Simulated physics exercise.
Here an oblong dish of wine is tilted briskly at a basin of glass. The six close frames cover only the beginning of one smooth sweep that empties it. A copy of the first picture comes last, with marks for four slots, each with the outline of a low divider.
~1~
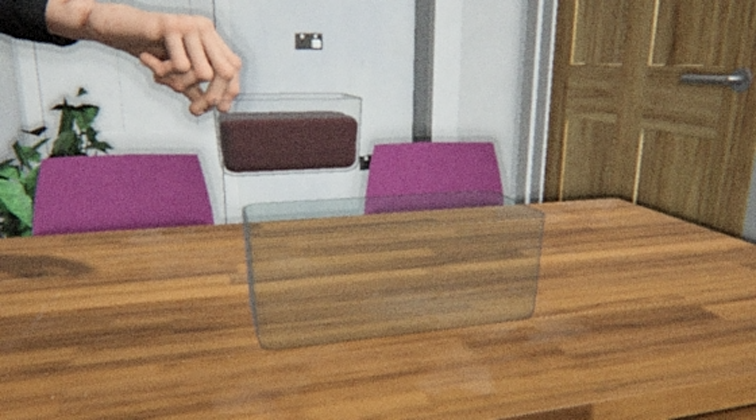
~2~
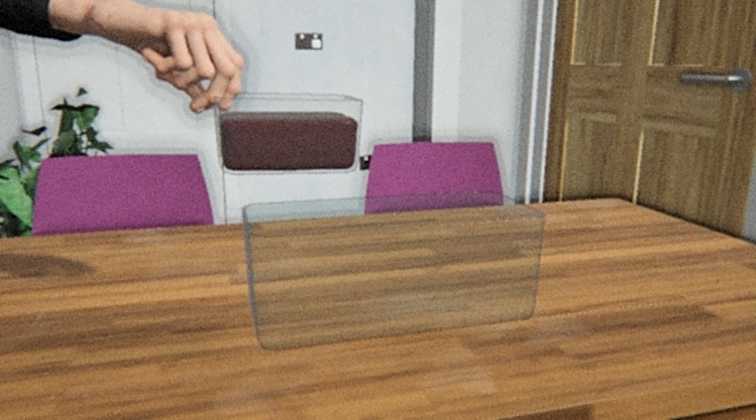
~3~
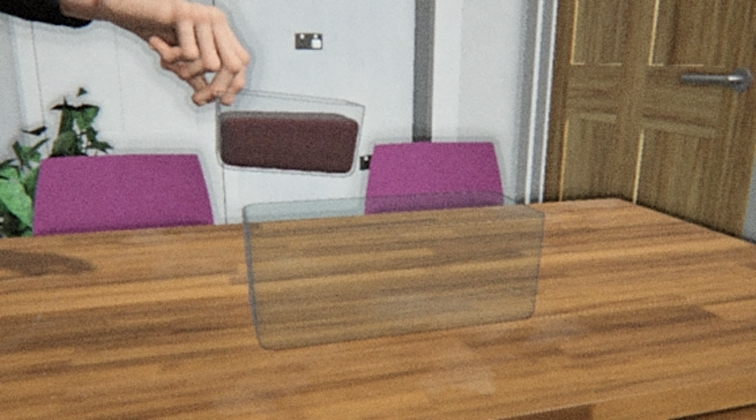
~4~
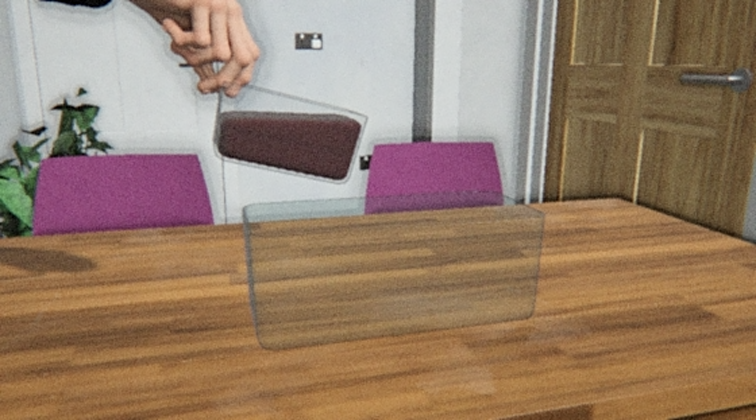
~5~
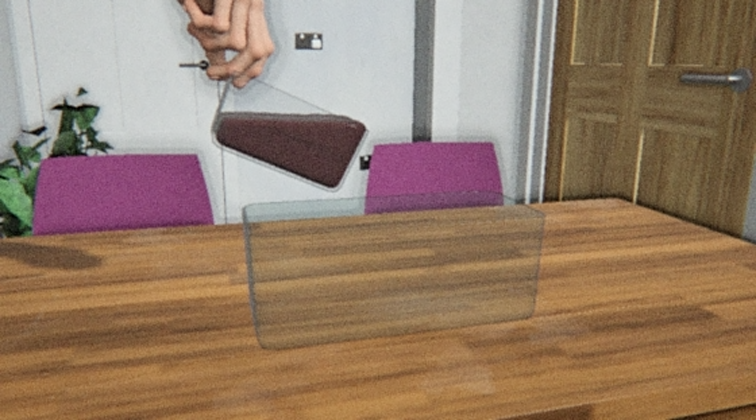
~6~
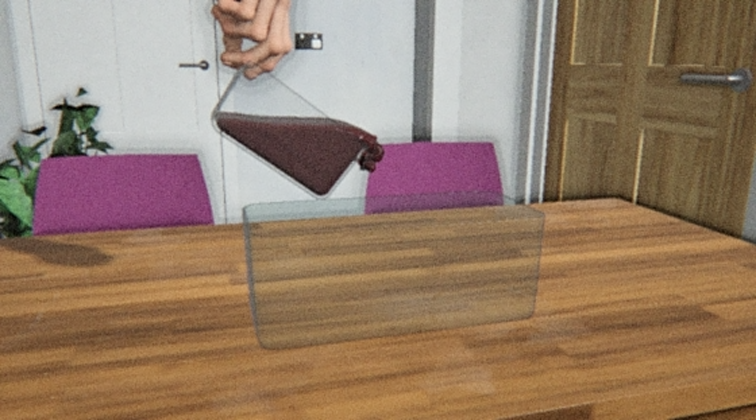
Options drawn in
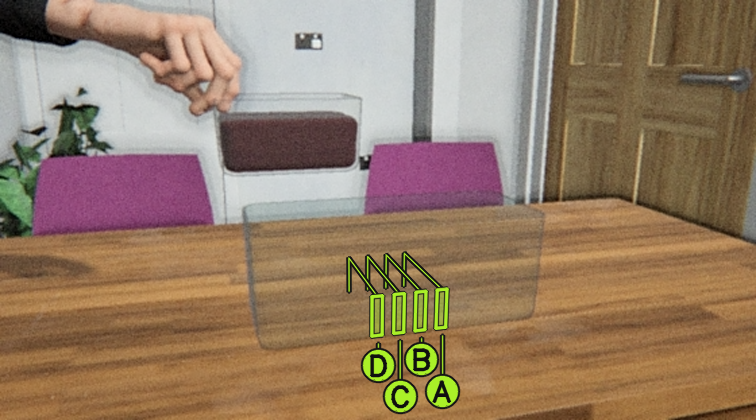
A hand tilted a clear oblong dish of dark red liquid down to the right above a glass basin on a wooden table, until some liquid slipped over the lowered lip.
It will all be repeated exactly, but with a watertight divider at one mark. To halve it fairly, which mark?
B beats the others.
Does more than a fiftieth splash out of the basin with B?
No.
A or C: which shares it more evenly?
C.
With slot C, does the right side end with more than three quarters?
No, it does not.
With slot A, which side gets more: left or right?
The left one.
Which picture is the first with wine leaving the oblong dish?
Picture 5.
On the marked copy, A at (442, 335); B at (421, 338); C at (400, 340); D at (378, 343).
With A, about 85 % ends left of the wall and 9 % right of it; 6 % is lost outside.
With B, about 52 % ends left of the wall and 47 % right of it.
With C, about 33 % ends left of the wall and 67 % right of it.
With D, about 24 % ends left of the wall and 75 % right of it.
